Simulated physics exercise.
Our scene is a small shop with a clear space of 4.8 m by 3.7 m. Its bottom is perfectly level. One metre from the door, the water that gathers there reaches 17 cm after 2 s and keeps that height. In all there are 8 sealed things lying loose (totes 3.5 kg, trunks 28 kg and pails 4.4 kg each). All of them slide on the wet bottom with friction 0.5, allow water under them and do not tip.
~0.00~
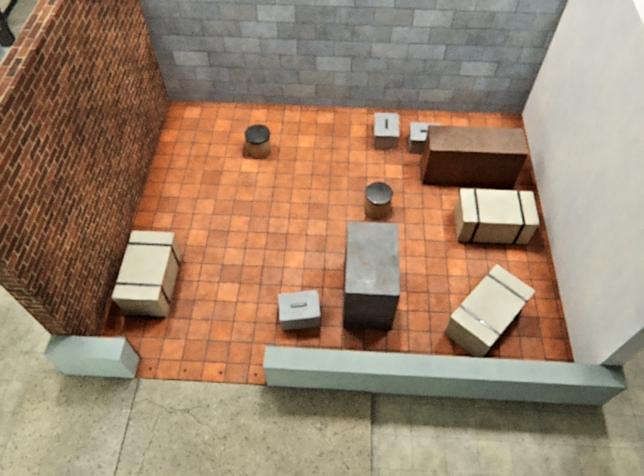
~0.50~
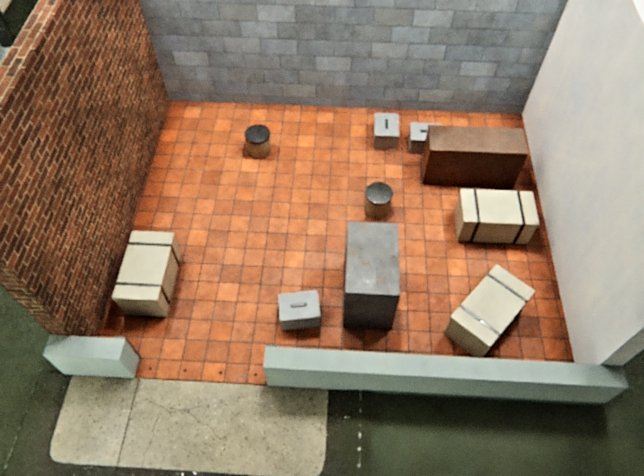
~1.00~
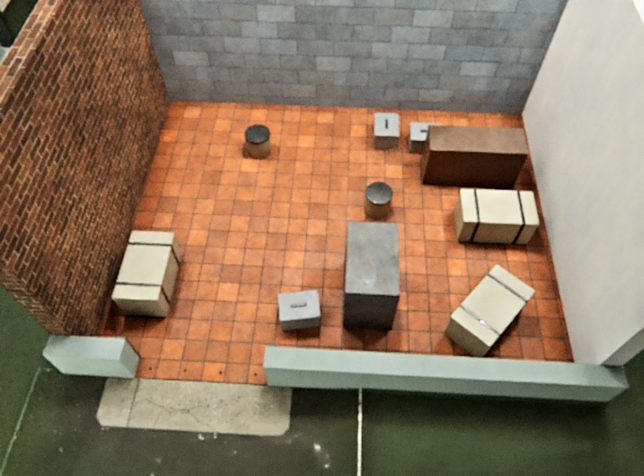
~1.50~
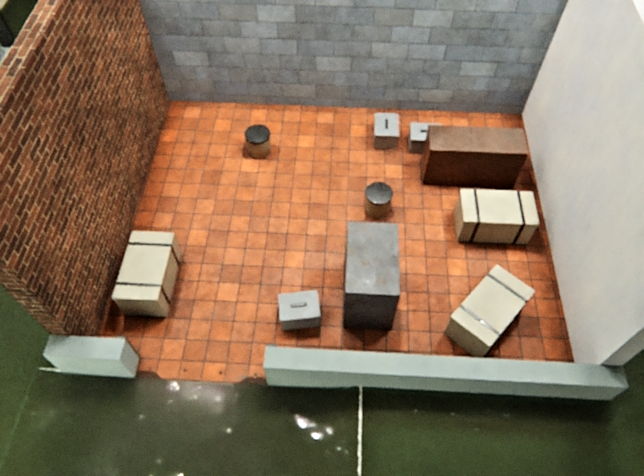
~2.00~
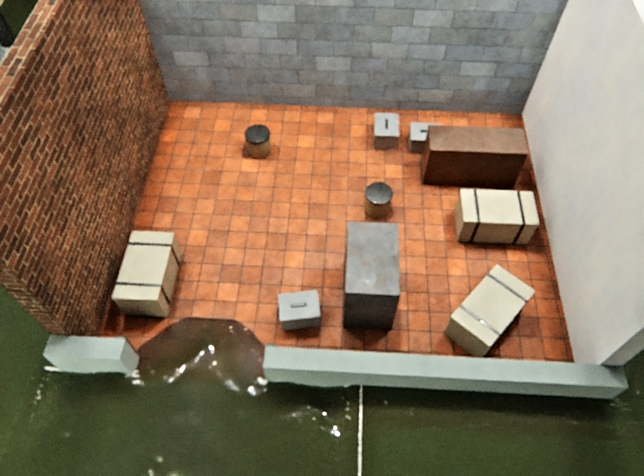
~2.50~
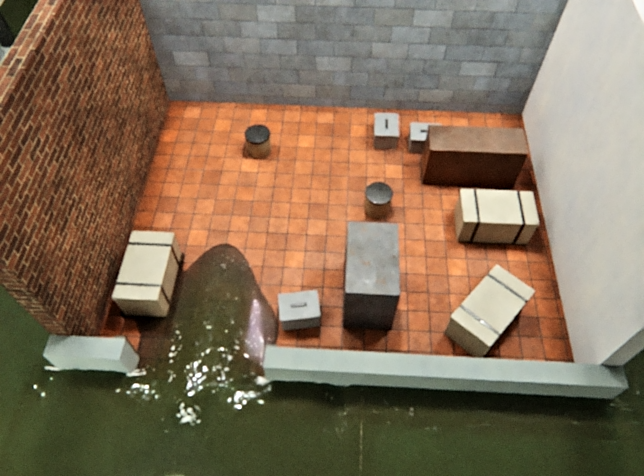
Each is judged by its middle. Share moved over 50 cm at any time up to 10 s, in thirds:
The middle of three bands.
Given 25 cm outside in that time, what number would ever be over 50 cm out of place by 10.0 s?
In that case 5 of them.
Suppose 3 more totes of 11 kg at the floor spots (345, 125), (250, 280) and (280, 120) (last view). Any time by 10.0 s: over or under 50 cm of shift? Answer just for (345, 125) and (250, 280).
Note: Item 1 below threshold; item 2 above threshold.
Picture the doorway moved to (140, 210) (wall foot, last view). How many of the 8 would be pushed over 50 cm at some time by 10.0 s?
The count would be 5.
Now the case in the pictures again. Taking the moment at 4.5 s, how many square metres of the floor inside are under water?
Around 9.5 m2 of it.
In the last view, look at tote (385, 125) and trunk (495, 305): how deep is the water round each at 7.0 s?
Close to 4 and 0 centimetres.
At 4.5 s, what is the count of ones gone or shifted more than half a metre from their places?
The count is 0.
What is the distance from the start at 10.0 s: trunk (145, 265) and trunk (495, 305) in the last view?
The first is 20 cm from its start, the second 0 cm.
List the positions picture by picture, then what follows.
The first picture shows a tote at (387, 124), on the bottom; a tote at (299, 305) rests on the ground; water covers 0.0 m2; 0 of 8 have shifted.
The second picture shows a tote at (387, 124) rests on the ground; a tote at (299, 305) rests on the ground; water covers 0.0 m2; 0 of 8 have shifted.
The third picture shows a tote at (387, 124) rests on the ground; a tote at (299, 305), on the bottom; water covers 0.0 m2; 0 of 8 have shifted.
The fourth picture shows a tote at (387, 124) rests on the ground; a tote at (299, 305) rests on the ground; water covers 0.0 m2; 0 of 8 have shifted.
The fifth picture shows a tote at (387, 124) rests on the ground; a tote at (299, 305) rests on the ground; 0.4 m2 under water; 0 of 8 have shifted.
The sixth picture shows a tote at (387, 124) rests on the ground; a tote at (299, 305) rests on the ground; water covers 1.3 m2; 0 of 8 have shifted.
After 3.5 s 0 of 8 are over 50 cm from their spots; 0 afloat.
After 4.5 s 0 of 8 are over 50 cm from their spots; 0 afloat.
After 7.0 s 3 of 8 are over 50 cm from their spots; 2 afloat.
After 10.0 s 3 of 8 are over 50 cm from their spots, and 3 have been at some point; 4 afloat.
